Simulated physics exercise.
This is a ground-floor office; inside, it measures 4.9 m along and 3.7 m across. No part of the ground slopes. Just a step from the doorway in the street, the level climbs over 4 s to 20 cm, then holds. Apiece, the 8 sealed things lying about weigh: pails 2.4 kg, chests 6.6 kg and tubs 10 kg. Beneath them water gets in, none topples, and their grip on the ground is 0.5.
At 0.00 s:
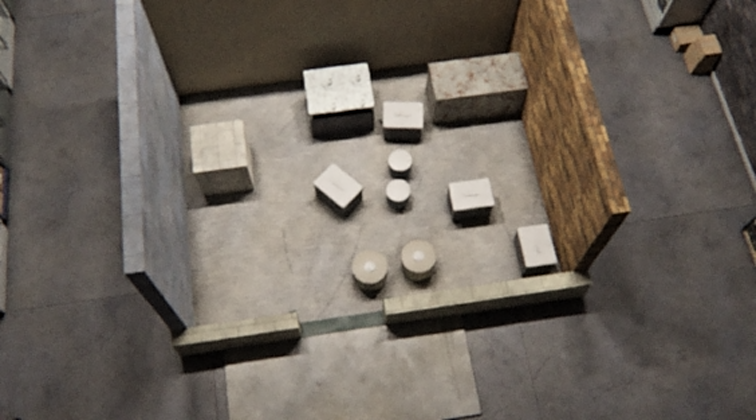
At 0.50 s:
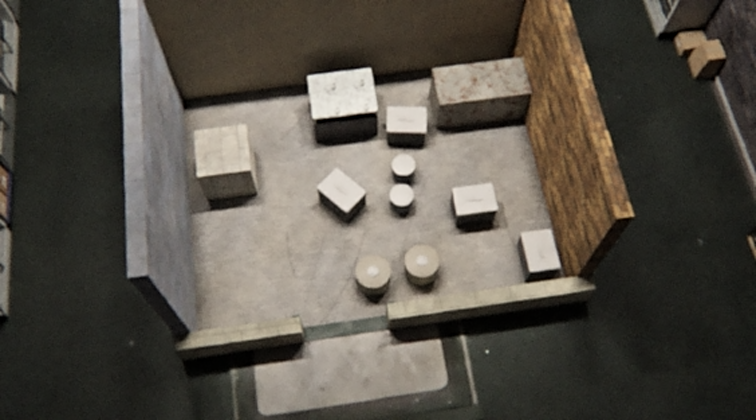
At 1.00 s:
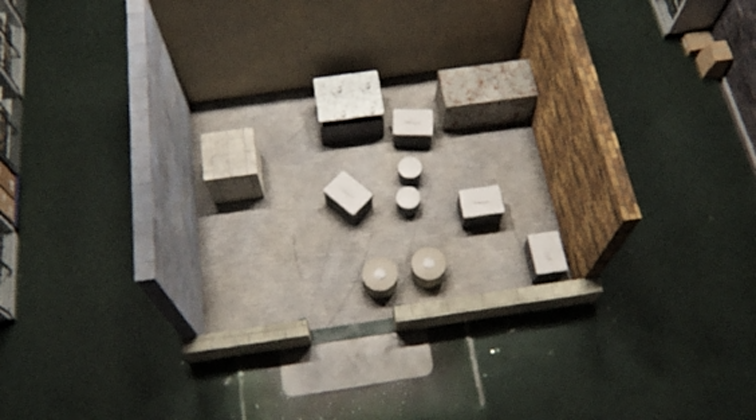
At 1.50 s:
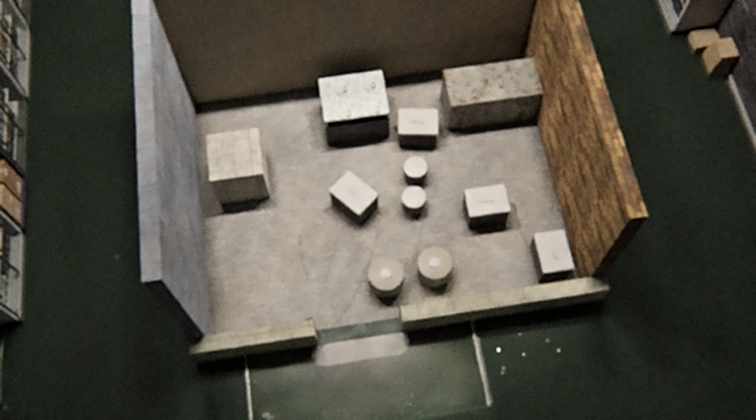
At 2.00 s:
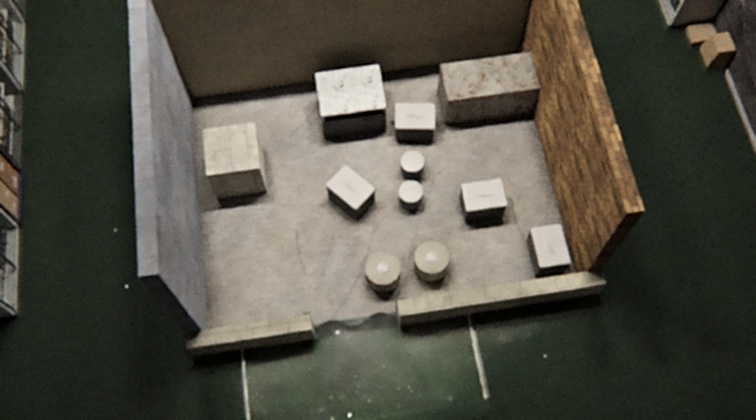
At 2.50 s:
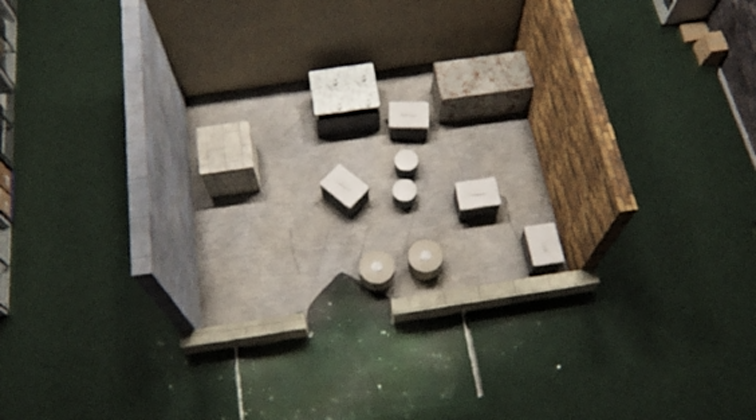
The video shows a walled room seen from above, holding pale chests and round tubs, as dark greenish water spreads over the ground outside, covers the slab before the doorway, and enters through the gap while the objects stay still.
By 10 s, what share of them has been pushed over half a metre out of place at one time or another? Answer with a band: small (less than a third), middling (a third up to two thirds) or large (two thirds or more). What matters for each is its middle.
Middling.
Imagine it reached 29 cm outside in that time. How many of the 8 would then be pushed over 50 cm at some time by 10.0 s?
5.
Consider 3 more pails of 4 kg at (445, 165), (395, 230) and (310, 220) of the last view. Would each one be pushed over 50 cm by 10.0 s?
Sequence: Above the line / above the line / above the line.
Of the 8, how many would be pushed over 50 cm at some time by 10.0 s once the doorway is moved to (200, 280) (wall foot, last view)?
That would give 8.
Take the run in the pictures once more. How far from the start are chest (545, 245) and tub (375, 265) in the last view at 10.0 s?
Respectively 0 and 200 cm.
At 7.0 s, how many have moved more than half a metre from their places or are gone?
By then the count is 4.
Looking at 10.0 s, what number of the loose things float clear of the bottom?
Total: 4.
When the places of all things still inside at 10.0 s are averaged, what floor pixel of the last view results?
At about (480, 189).
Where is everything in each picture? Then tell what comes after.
A pail at (398, 190), on the bottom; a pail at (400, 160), on the bottom; 0.0 m2 under water; 0 of 8 have shifted, in the first picture.
A pail at (402, 195) rests on the ground; a pail at (404, 165), on the bottom; water covers 0.0 m2; 0 of 8 have shifted, in the second picture.
A pail at (408, 197), on the bottom; a pail at (410, 167) rests on the ground; water covers 0.0 m2; 0 of 8 have shifted, in the third picture.
A pail at (414, 197) rests on the ground; a pail at (415, 167) rests on the ground; water covers 0.0 m2; 0 of 8 have shifted, in the fourth picture.
A pail at (411, 191) rests on the ground; a pail at (412, 161), on the bottom; 0.0 m2 under water; 0 of 8 have shifted, in the fifth picture.
A pail at (405, 190) rests on the ground; a pail at (406, 160) rests on the ground; 0.4 m2 under water; 0 of 8 have shifted, in the sixth picture.
After 3.5 s 0 of 8 are over 50 cm from their spots; 0 afloat.
After 4.5 s 1 of 8 are over 50 cm from their spots; 0 afloat.
After 7.0 s 4 of 8 are over 50 cm from their spots; 1 afloat.
After 10.0 s 5 of 8 are over 50 cm from their spots, and 5 have been at some point; 4 afloat.
